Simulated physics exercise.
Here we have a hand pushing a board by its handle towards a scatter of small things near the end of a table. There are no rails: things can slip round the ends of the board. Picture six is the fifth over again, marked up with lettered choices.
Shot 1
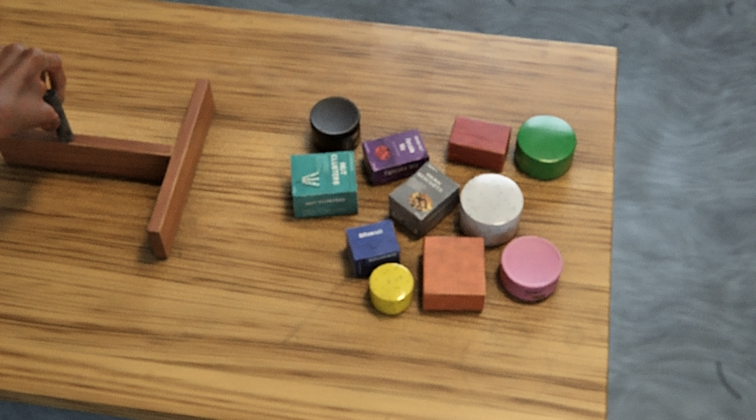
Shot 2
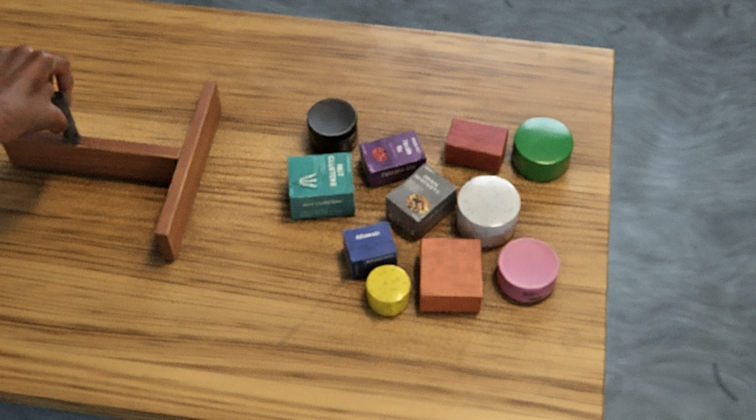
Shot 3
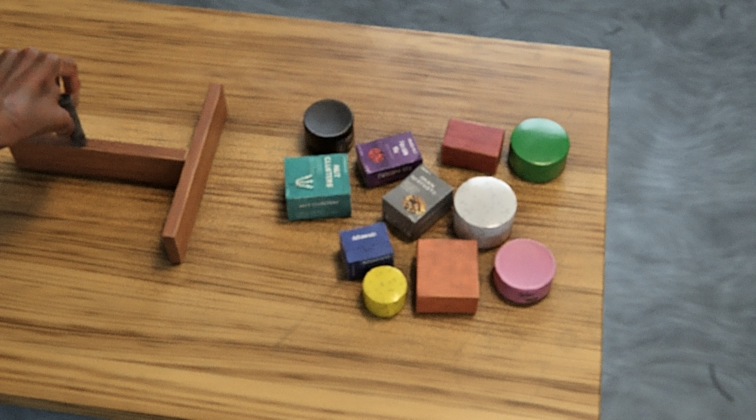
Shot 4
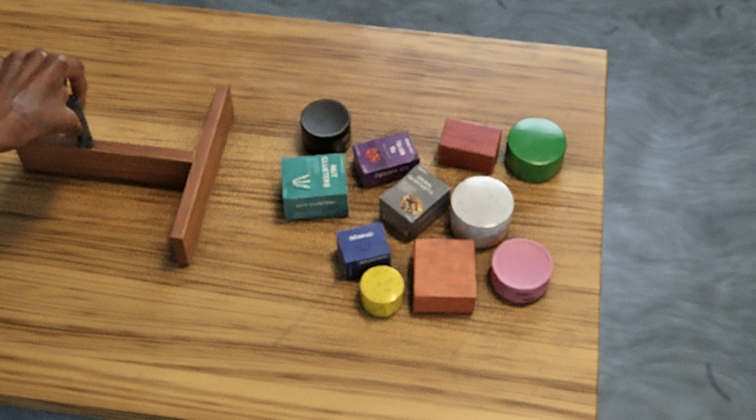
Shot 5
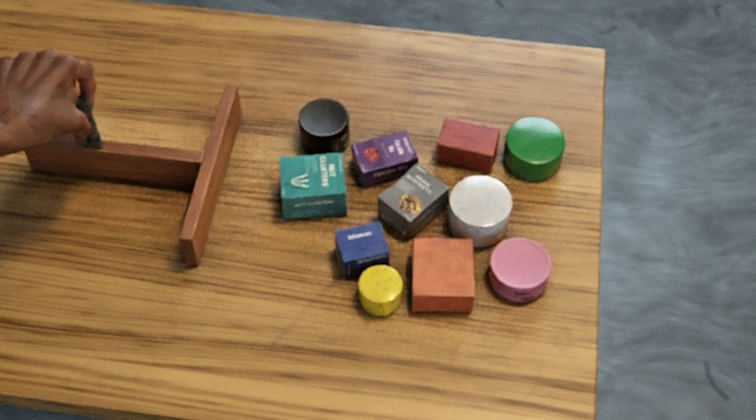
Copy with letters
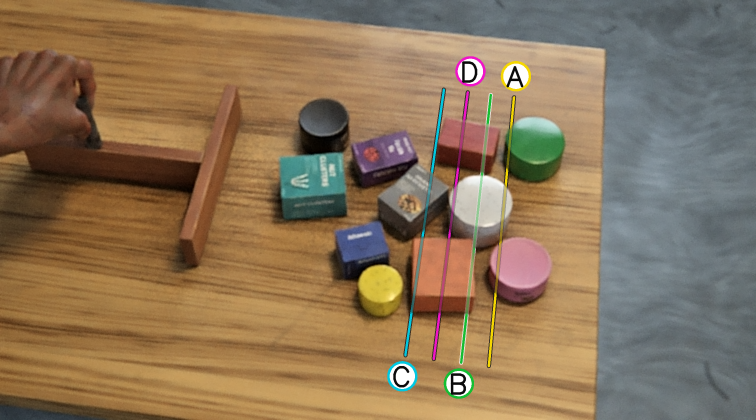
A hand gripping the handle of a wooden board slid it slowly a short way to the right across a table, towards a cluster of small boxes and round pots that it had not touched.
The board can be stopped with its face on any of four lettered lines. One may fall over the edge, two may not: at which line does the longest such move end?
It should halt at D.
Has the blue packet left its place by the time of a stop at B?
Yes.
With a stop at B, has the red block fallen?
By then, no.
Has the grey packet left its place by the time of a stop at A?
By then, yes.
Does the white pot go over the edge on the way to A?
Yes.
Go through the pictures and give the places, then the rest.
The first picture shows board (180, 151); red block (479, 144); blue packet (373, 249).
The second picture shows board (187, 153); purple packet (393, 159).
The third picture shows board (194, 156); black jar (330, 129).
The fourth picture shows board (201, 157); turquoise packet (316, 187).
The fifth picture shows board (210, 158); grey packet (414, 201); yellow pot (381, 291); green pot (534, 149).
On the marked copy, A at (503, 220); B at (477, 217); C at (426, 211); D at (452, 214).
Taking D. A third of the way, board (295, 167); black jar (342, 131); purple packet (391, 157).
Two thirds of the way, board (382, 177); green pot (561, 149); white pot (530, 219).
When it is over, board (448, 185); white pot (598, 227); pink tub (586, 281); none fallen.
As for the rest, A drops three; B drops three; C is within the limit but short.
